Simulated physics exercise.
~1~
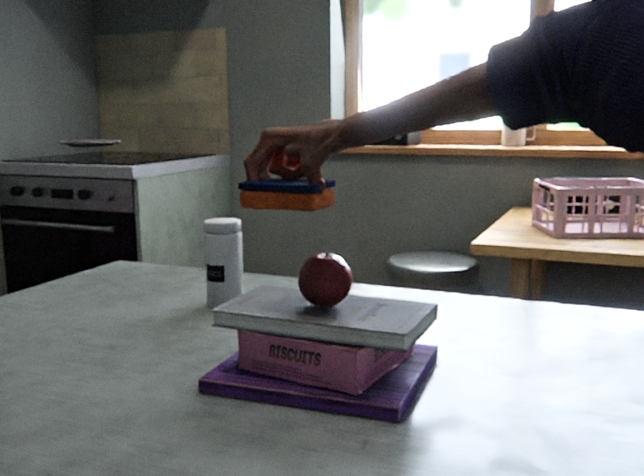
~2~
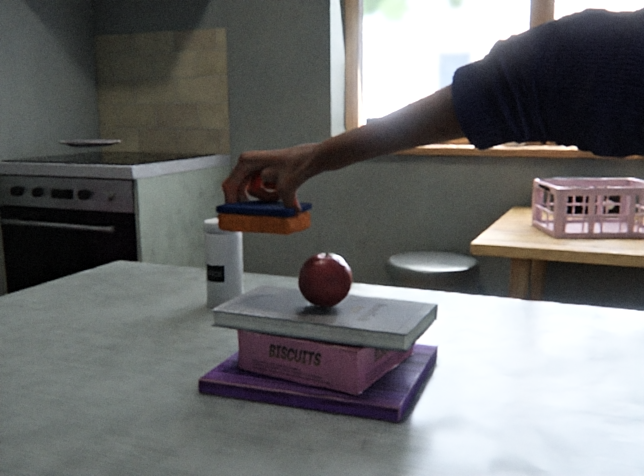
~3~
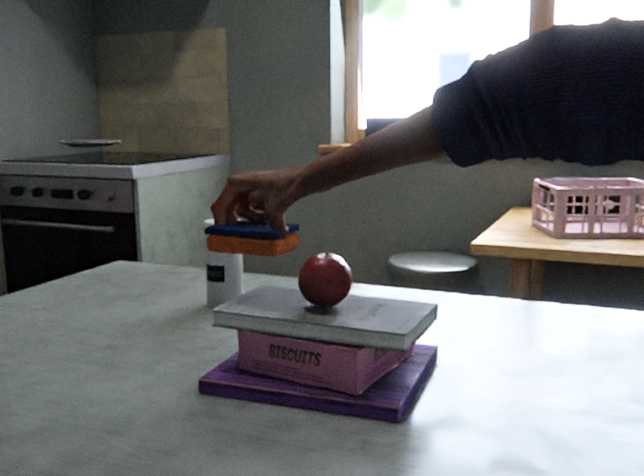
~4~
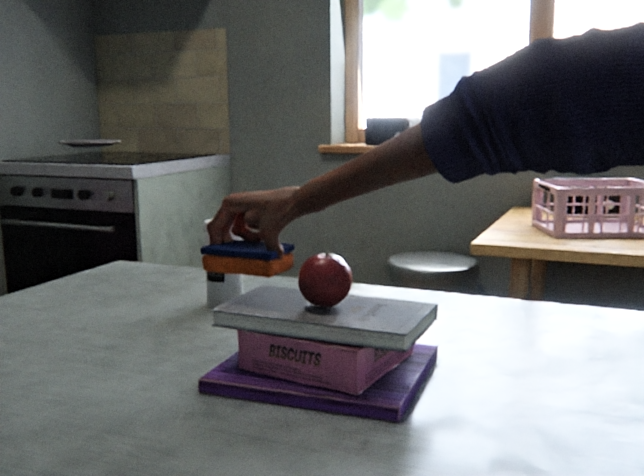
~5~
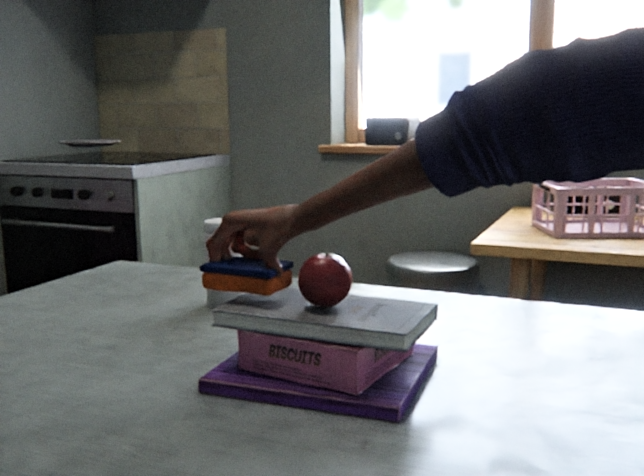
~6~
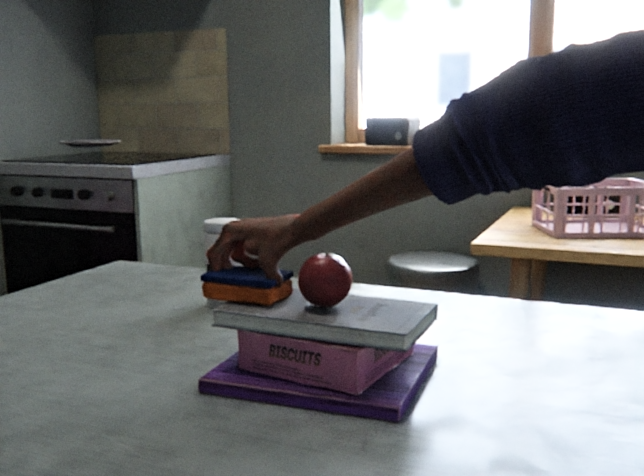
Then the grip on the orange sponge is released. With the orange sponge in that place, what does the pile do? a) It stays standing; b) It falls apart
(a) It stays standing.
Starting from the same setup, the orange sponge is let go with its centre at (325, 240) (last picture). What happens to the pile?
Result: Pile toppled.
Then, 0.50 s later than the last frame, all is still.
Then, 1.30 s later than the last frame, orange sponge resting near (248, 286).
When it is over, all 6 as before. End places, in pixels of the last picture, orange sponge near (247, 286). The pile keeps its balance.
